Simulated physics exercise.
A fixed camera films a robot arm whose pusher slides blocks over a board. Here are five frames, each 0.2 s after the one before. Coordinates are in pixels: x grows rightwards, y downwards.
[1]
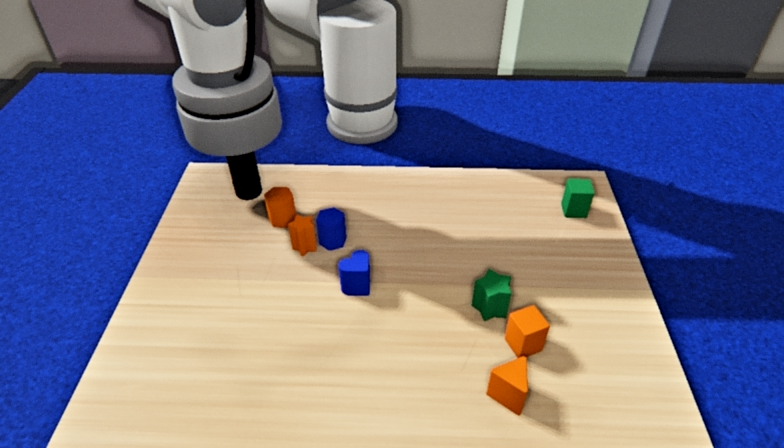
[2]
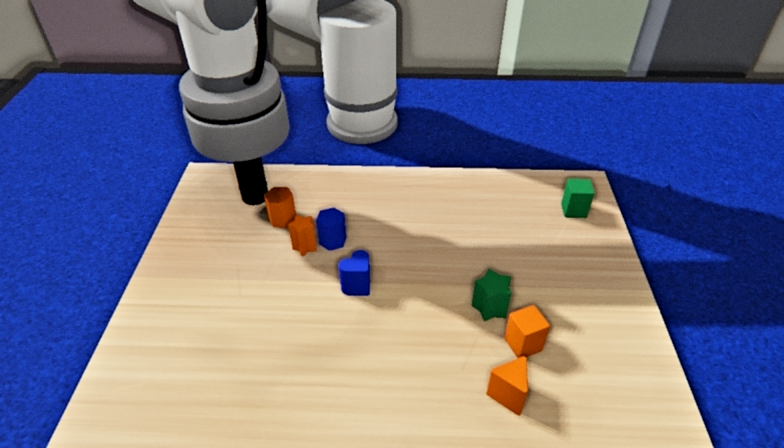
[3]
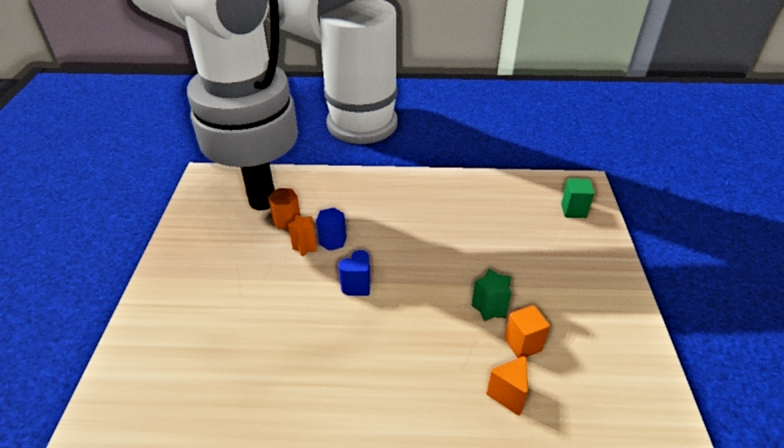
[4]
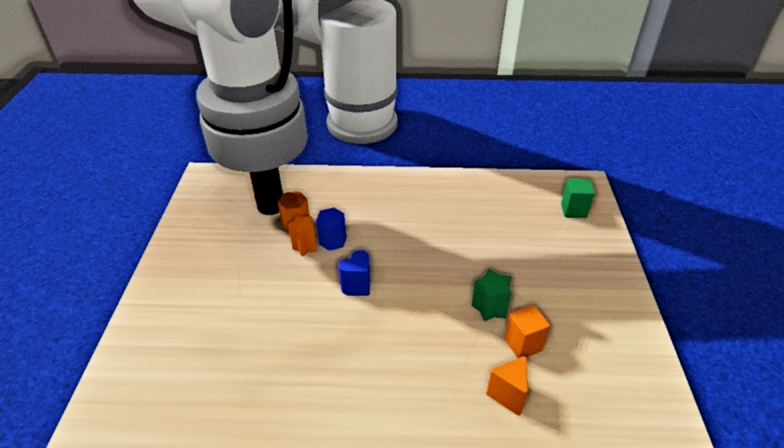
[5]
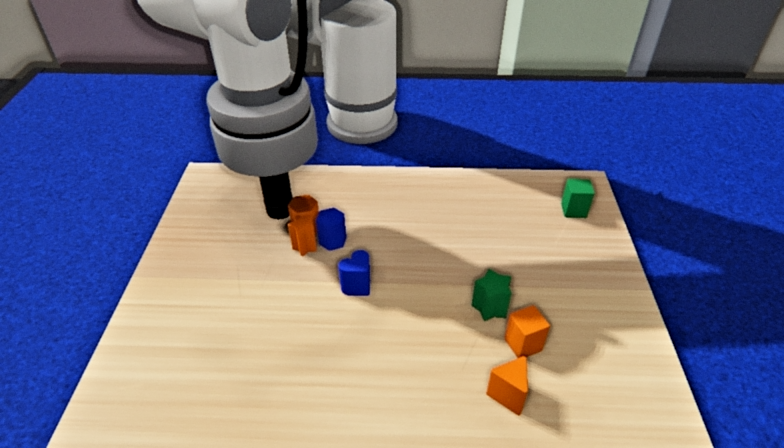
A robot arm with a black pusher slid slowly to the right across a wooden board, nudging an orange hexagonal block a short way toward the blue hexagonal one, while the other blocks stayed put.
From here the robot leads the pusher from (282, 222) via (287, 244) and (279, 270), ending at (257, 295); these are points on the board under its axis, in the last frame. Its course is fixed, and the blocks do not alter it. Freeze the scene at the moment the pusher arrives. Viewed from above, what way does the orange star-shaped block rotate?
Rotation: Counter-clockwise.
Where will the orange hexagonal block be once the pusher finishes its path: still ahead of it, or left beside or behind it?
It slips out to the side or back.
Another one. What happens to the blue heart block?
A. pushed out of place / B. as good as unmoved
Correct choice: B.
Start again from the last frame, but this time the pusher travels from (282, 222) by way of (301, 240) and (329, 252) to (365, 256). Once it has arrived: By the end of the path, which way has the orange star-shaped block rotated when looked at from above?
Looking from above, the answer is clockwise.
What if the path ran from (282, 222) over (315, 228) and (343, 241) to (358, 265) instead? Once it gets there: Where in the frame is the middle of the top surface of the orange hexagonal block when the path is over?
Somewhere near (376, 219).
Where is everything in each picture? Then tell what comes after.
Lower end of the pusher (249, 193), tops of blocks, orange star-shaped block (301, 222), orange hexagonal block (278, 194), blue hexagonal block (330, 216), blue heart block (356, 261), in the first frame.
Pusher (256, 198), blocks as before, in the second frame.
Pusher (263, 203), orange hexagonal block (283, 196), in the third frame.
Pusher (271, 207), orange hexagonal block (293, 200), in the fourth frame.
Pusher (281, 211), orange star-shaped block (301, 222), orange hexagonal block (303, 203), blue hexagonal block (330, 216), blue heart block (356, 261), in the fifth frame.
The first path, step by step. One third of the way, pusher (285, 234); orange star-shaped block (305, 226); orange hexagonal block (311, 207), turned 30° anticlockwise; blue hexagonal block (334, 217).
Two thirds of the way, pusher (276, 260); orange star-shaped block (307, 230), turned 30° anticlockwise; orange hexagonal block (311, 207), turned 30° anticlockwise; blue hexagonal block (334, 217).
At the end, pusher (254, 285); orange star-shaped block (307, 230), turned 30° anticlockwise; orange hexagonal block (311, 207), turned 30° anticlockwise; blue hexagonal block (334, 217); blue heart block not moved.
